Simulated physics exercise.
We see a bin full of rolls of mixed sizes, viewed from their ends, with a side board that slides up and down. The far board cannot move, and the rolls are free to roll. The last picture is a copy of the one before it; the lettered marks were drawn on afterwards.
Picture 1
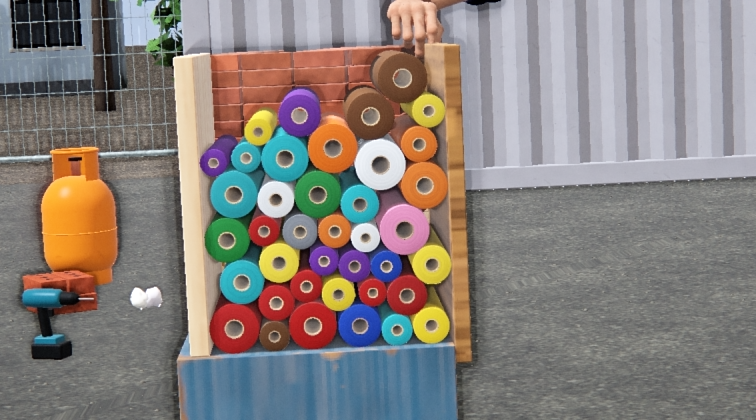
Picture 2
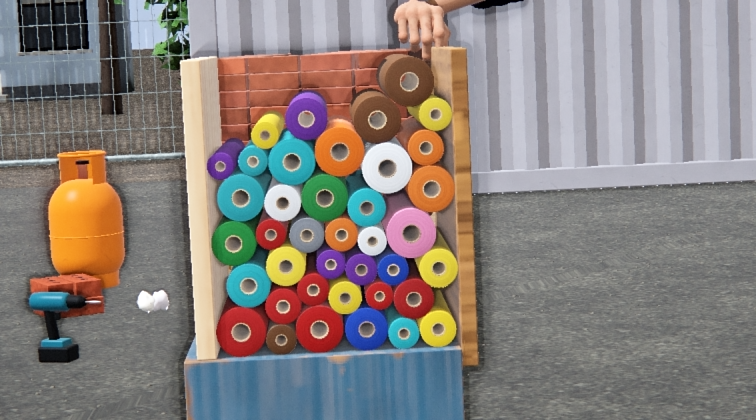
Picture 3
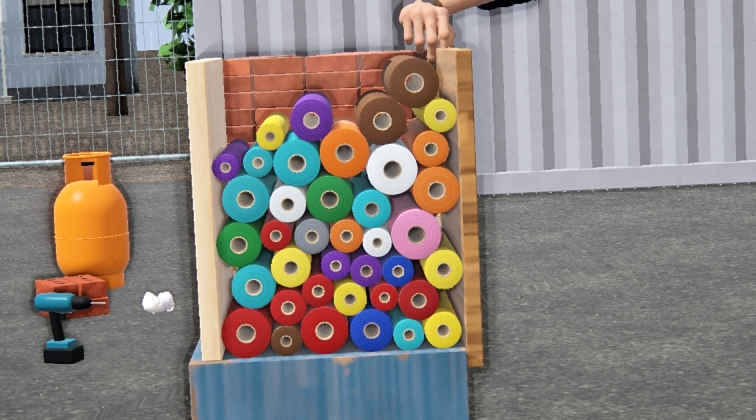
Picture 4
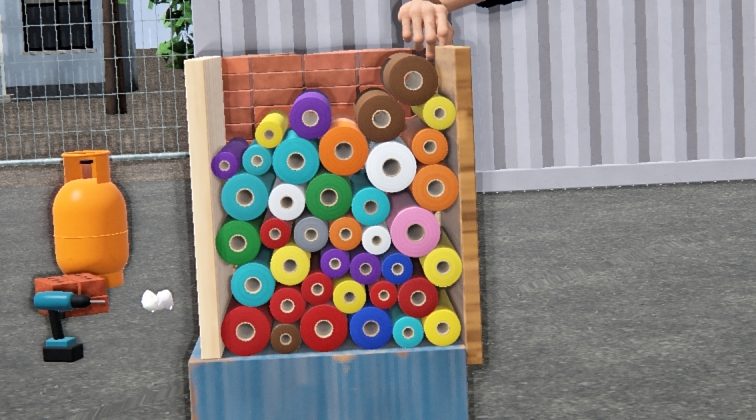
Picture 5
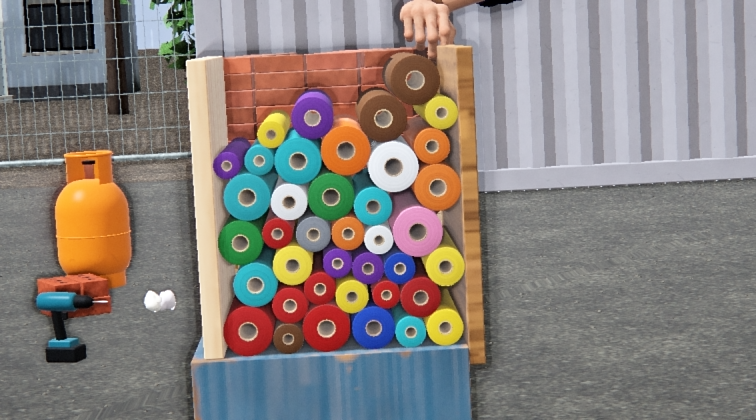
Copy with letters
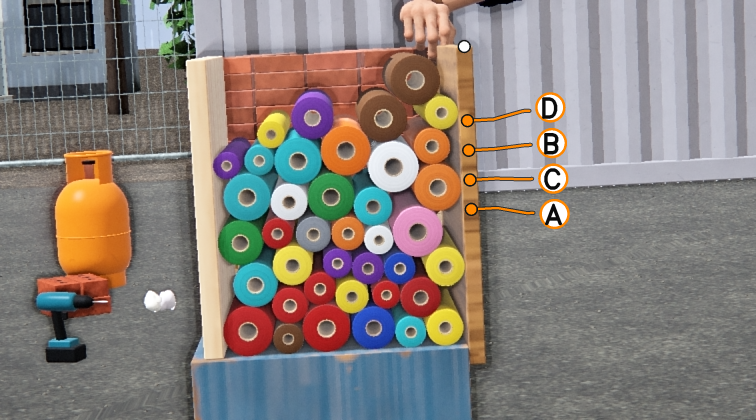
Colourful rolls of mixed sizes staying still in a bin, a hand keeping to the top of the right side board.
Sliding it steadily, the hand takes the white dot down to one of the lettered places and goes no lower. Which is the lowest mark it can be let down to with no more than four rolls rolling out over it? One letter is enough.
Stop at A.
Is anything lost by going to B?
Yes.
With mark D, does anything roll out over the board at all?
No.
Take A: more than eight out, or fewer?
It loses fewer than eight.
On the marked copy, A at (471, 209); B at (469, 150); C at (470, 180); D at (467, 121); the white dot at (464, 47).
Following A. Soon after the start, top of the board (459, 117).
Later, top of the board (462, 197).
In the end, top of the board (463, 209), two out over the board.
As for the rest, B two out over the board; C two out over the board; D none out over the board.
